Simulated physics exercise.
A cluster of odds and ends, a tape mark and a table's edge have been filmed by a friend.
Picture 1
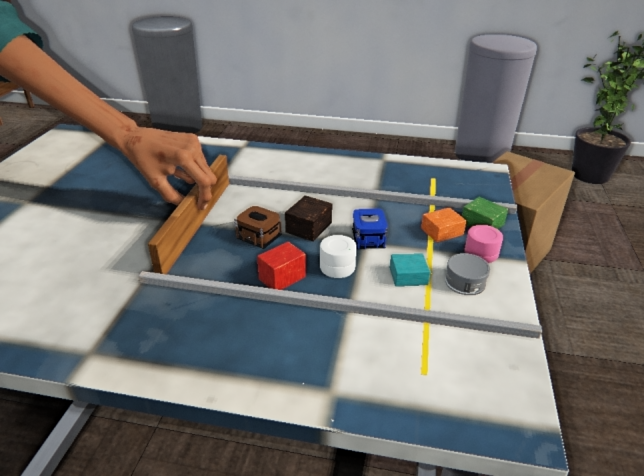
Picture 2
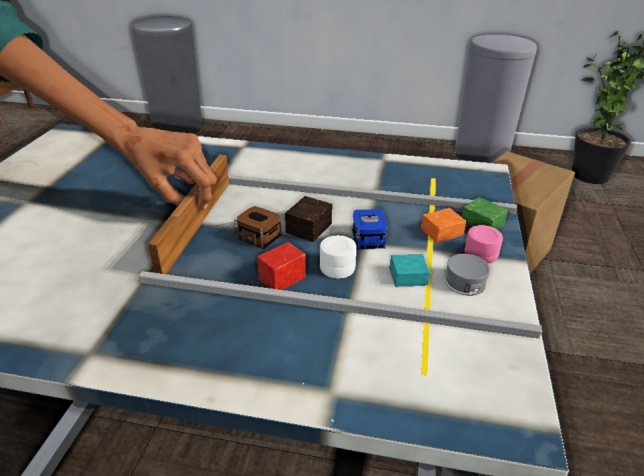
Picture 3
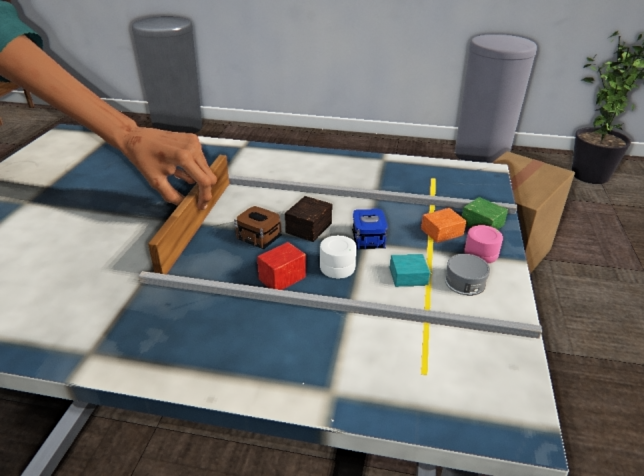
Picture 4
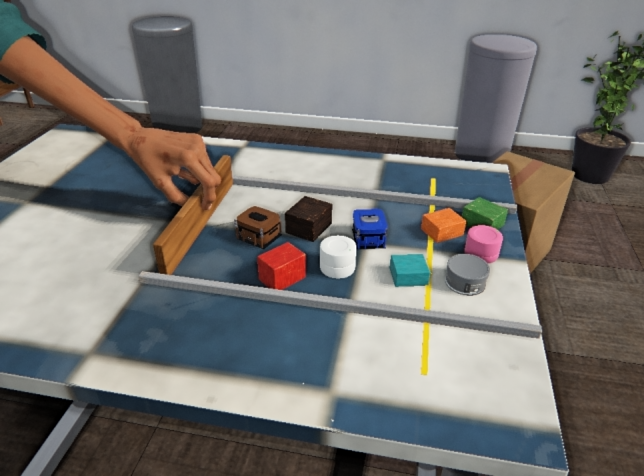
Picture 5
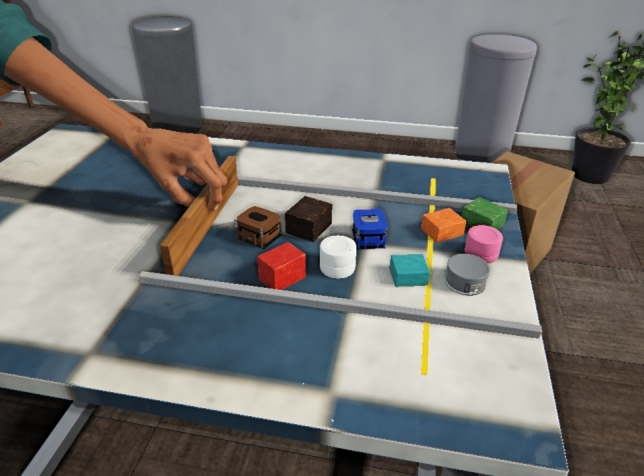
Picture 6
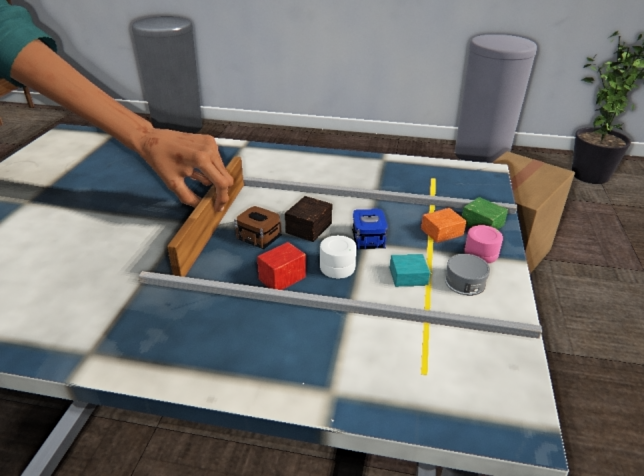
The clip opens on a checkered table where a hand holds a wooden board upright, left of a cluster of small colourful blocks and round pieces near a yellow tape line. The hand then slides the board slightly to the right, toward the cluster, while the objects stay still.
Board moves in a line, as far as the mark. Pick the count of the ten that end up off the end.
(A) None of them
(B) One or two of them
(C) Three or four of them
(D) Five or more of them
(B) One or two of them.
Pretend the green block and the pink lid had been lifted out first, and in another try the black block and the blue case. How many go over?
You'd count 1 the first time and 0 the second time.
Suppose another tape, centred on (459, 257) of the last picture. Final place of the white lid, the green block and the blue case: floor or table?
The white lid? It is safe. The green block? It is safe. The blue case? It is safe.
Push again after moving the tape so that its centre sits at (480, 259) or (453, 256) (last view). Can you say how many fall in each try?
5 and 3 down on the floor.
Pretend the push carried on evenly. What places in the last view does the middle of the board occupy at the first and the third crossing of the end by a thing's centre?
Its centre point is roughly (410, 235) and later (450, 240).
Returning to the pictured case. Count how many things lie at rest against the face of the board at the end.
So the total is 3.
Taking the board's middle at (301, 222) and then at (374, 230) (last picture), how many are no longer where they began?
First position 4; second position 8.
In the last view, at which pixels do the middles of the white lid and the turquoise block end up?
(478, 276) and (513, 283), approximately.
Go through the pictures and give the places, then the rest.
In the first picture, green block (484, 216); pink lid (483, 244); grey pot (467, 274); board (195, 209); tape (430, 253).
In the second picture, pink lid (483, 244); black block (309, 218).
In the third picture, grey pot (467, 275); blue case (369, 229).
In the fourth picture, green block (484, 216); turquoise block (409, 270).
In the fifth picture, pink lid (483, 244); white lid (338, 257).
In the sixth picture, green block (484, 216); pink lid (483, 244); grey pot (467, 275); board (211, 211); tape (430, 253).
A little later, none off yet; green block at rest near (484, 216); pink lid at rest near (483, 244); grey pot at rest near (467, 275).
When it is over, the number that fall off is one or two; down, grey pot.
